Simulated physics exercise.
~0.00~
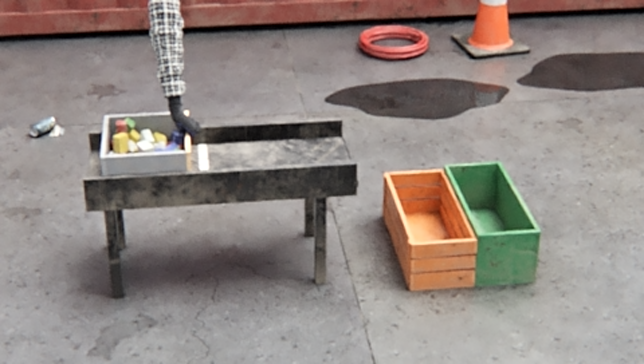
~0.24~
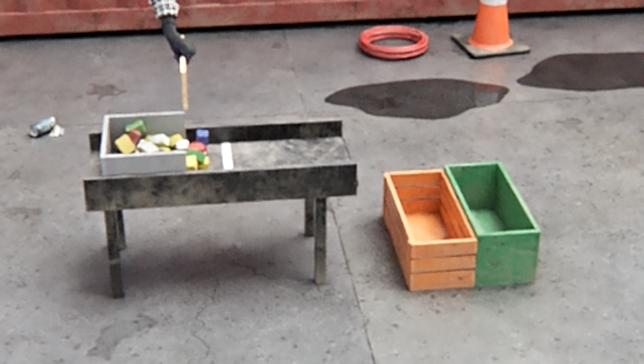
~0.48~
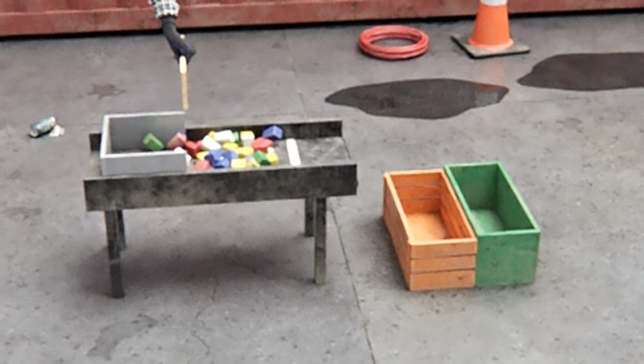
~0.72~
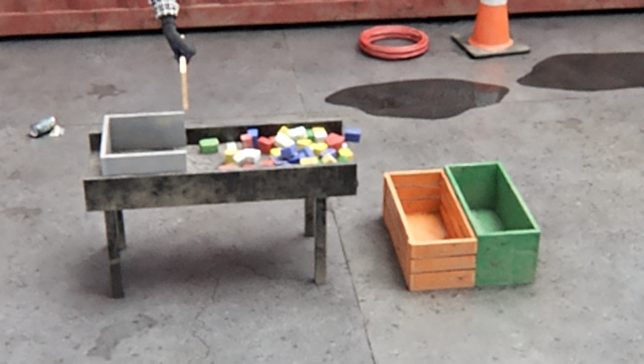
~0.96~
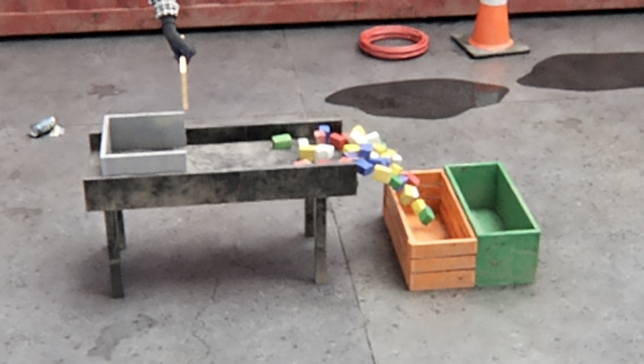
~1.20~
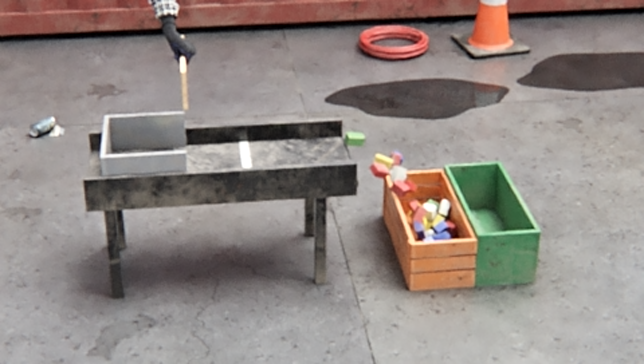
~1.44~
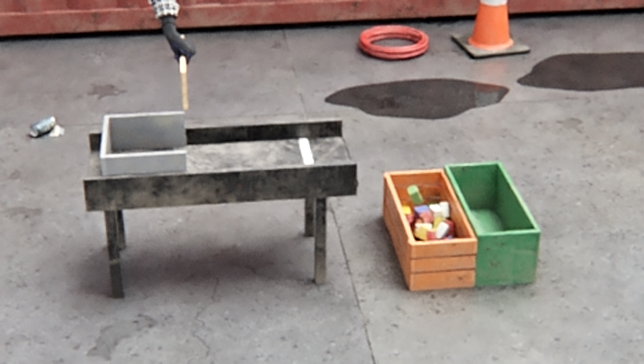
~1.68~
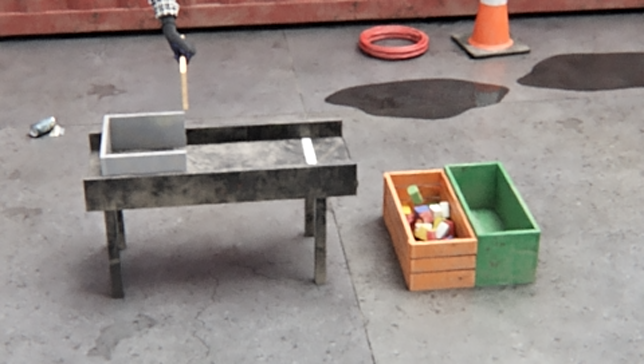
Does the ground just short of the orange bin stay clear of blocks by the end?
Yes, no blocks are seen on the ground short of the orange bin. They end up piled inside it.
